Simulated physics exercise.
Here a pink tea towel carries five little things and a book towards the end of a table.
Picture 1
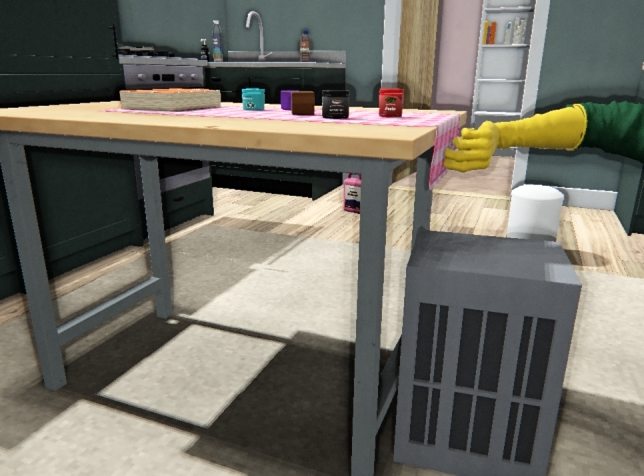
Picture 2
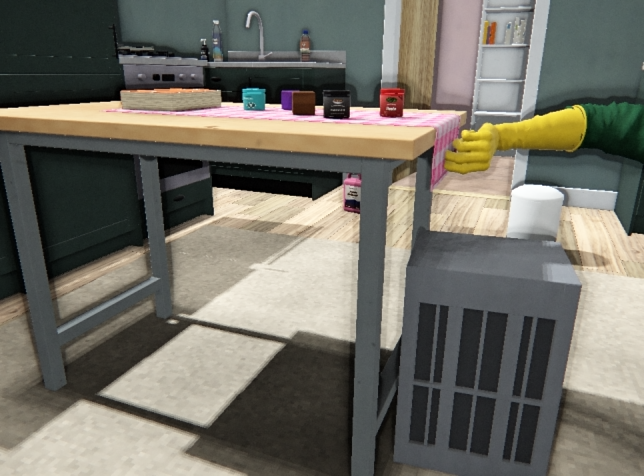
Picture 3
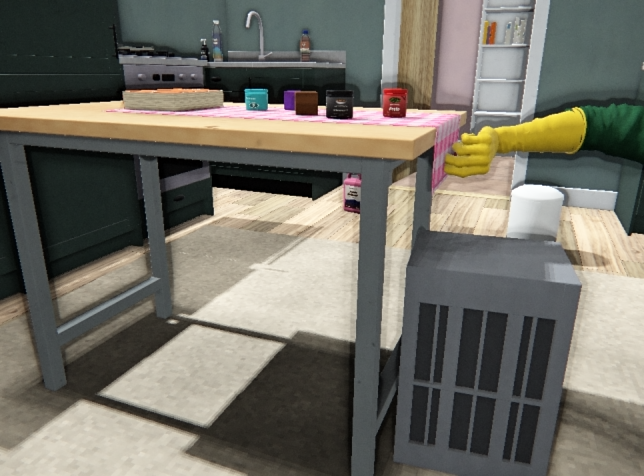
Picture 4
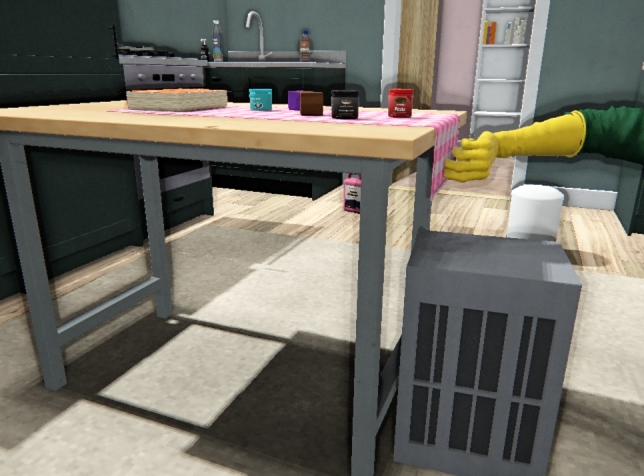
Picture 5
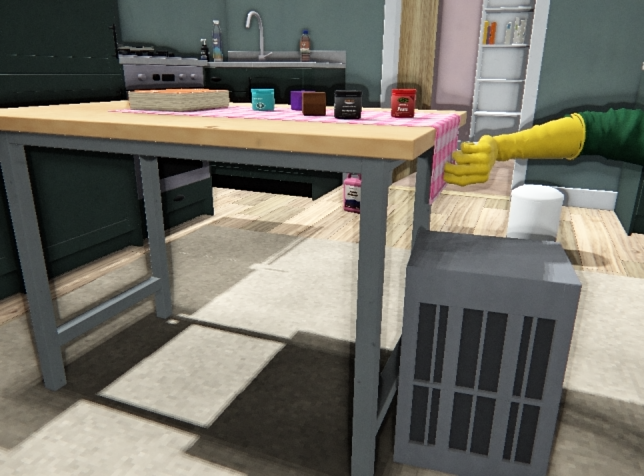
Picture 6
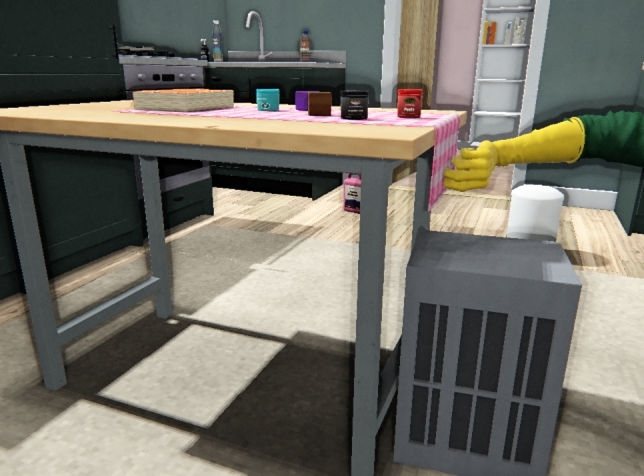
The footage shows a yellow-gloved hand beside the end of a table gripping a pink checked cloth, which slides slightly right and lower over the edge, carrying small colourful pots, cubes and a book-like block a little rightward.
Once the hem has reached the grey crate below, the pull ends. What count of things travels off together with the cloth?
A count of one.
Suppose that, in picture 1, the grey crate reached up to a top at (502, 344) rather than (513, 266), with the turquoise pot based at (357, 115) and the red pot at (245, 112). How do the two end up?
The turquoise pot is lost; the red pot stays put.
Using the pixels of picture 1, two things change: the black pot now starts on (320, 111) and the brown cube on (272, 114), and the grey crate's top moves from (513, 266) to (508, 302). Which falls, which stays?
Outcome: Black pot keeps its perch; brown cube keeps its perch.
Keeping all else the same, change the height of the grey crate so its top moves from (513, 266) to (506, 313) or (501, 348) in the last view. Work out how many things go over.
Counts: 2 / 3.
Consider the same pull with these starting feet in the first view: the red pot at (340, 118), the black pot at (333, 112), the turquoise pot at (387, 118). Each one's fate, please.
Final state: The red pot is still in place, the black pot is still in place, the turquoise pot is no longer up.
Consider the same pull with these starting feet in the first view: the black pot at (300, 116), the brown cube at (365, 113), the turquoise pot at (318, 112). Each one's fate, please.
Here's the result: The black pot remains in place, the brown cube remains in place and the turquoise pot remains in place.
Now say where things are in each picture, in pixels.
In the first picture, hem (430, 190); red pot (392, 89); black pot (336, 90); brown cube (303, 92); purple cube (293, 91); turquoise pot (253, 89); top of the crate (513, 266).
In the second picture, hem (431, 192); red pot (393, 89).
In the third picture, hem (432, 196); black pot (340, 90).
In the fourth picture, hem (431, 201); brown cube (311, 92); top of the crate (513, 266).
In the fifth picture, hem (430, 204); purple cube (303, 91).
In the sixth picture, hem (428, 211); red pot (411, 90); black pot (355, 91); brown cube (320, 92); purple cube (308, 92); turquoise pot (268, 90).
Early on, hem near (442, 223); all still up.
Midway, hem on the crate; red pot gone.
Finally, hem on the crate; red pot gone. The count of fallen things is one.
